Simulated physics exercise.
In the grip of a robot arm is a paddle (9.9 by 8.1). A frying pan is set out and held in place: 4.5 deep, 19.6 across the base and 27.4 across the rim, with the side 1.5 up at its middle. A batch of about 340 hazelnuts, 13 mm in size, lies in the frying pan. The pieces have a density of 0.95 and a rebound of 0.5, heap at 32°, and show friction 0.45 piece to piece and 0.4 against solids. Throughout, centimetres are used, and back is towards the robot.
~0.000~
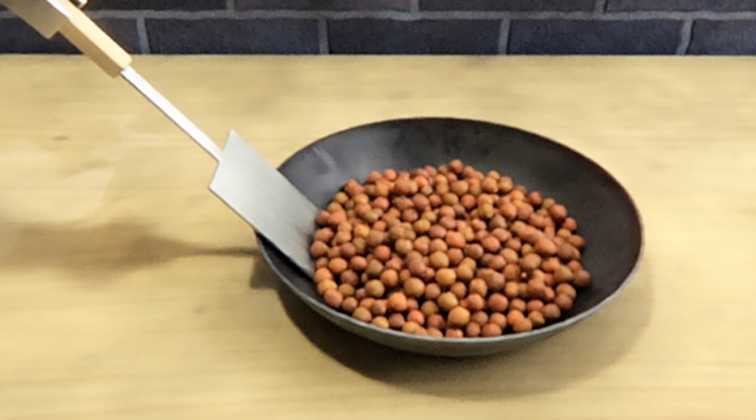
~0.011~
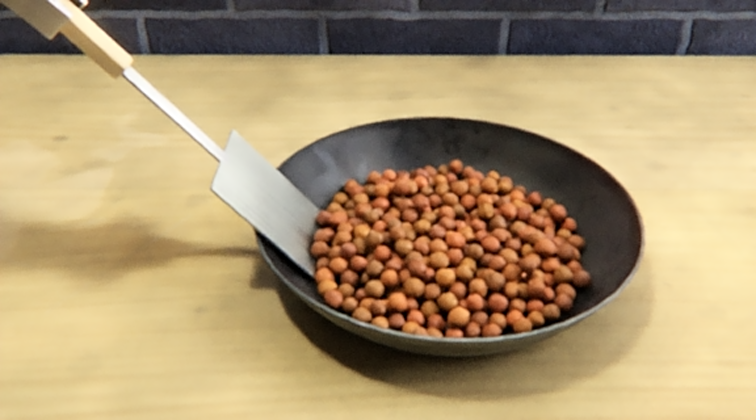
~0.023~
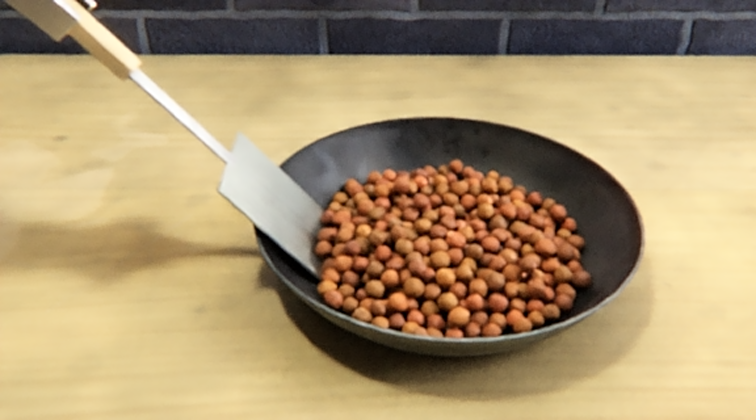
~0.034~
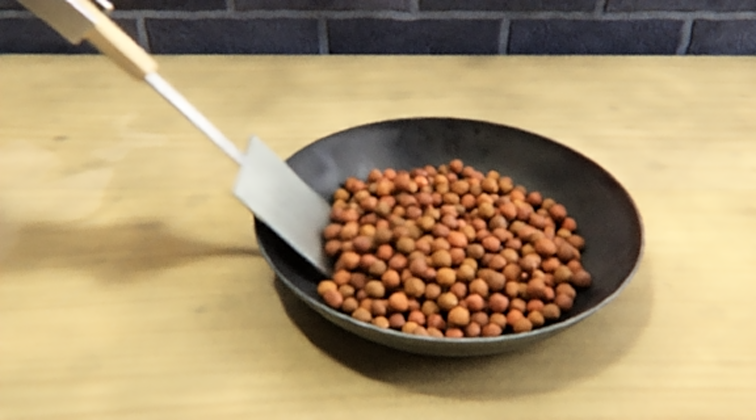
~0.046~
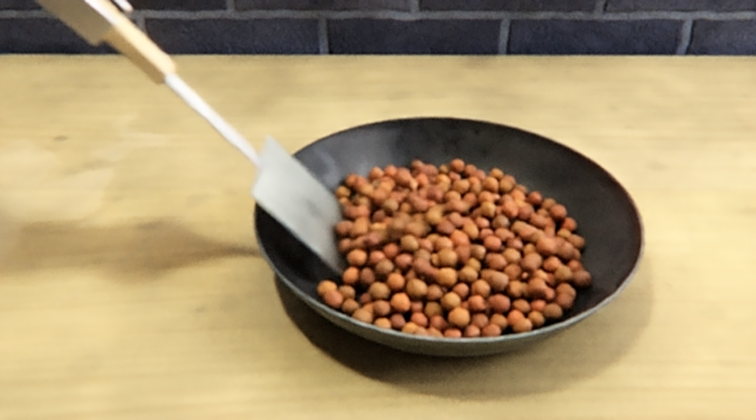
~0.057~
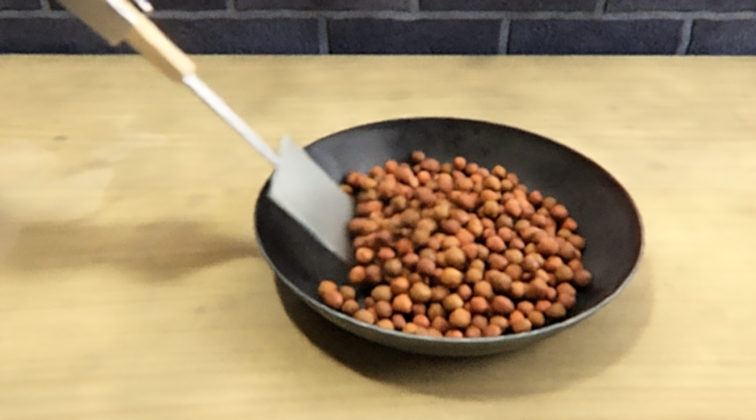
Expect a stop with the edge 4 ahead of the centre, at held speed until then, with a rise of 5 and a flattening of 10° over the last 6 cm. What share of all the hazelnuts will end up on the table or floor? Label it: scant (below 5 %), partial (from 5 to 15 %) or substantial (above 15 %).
Partial (from 5 to 15 %).
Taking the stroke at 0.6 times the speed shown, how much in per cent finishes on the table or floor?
About 0 per cent.
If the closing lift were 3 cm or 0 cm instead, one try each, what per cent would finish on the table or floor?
Near 5 and 0 percent respectively.
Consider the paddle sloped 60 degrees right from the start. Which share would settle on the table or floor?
Estimate: Approx. 5 %.
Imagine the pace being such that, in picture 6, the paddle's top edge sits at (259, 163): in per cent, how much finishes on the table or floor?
About 0 percent.
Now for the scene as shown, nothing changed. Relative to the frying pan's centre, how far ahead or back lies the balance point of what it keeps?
I'd say it's roughly 4.0 cm toward the front.
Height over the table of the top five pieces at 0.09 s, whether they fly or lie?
I'd say close to 5 cm on average.
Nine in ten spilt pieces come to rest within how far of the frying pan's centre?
I reckon it's some 85 centimetres.
After 0.09 s, sloping 50°, highest piece 7 above the table; 336 in the frying pan.
After 0.11 s, sloping 46°, highest piece 8 above the table; 336 in the frying pan.
After 0.33 s, sloping 40°, highest piece 7 above the table; 302 in the frying pan, 28 on the table or floor, 6 on the blade or in flight.
After 1.38 s, sloping 40°, highest piece 4 above the table; 302 in the frying pan, 34 on the table or floor.
At rest, 302 in the frying pan, 34 on the table or floor. That is 10 % on the table or floor.
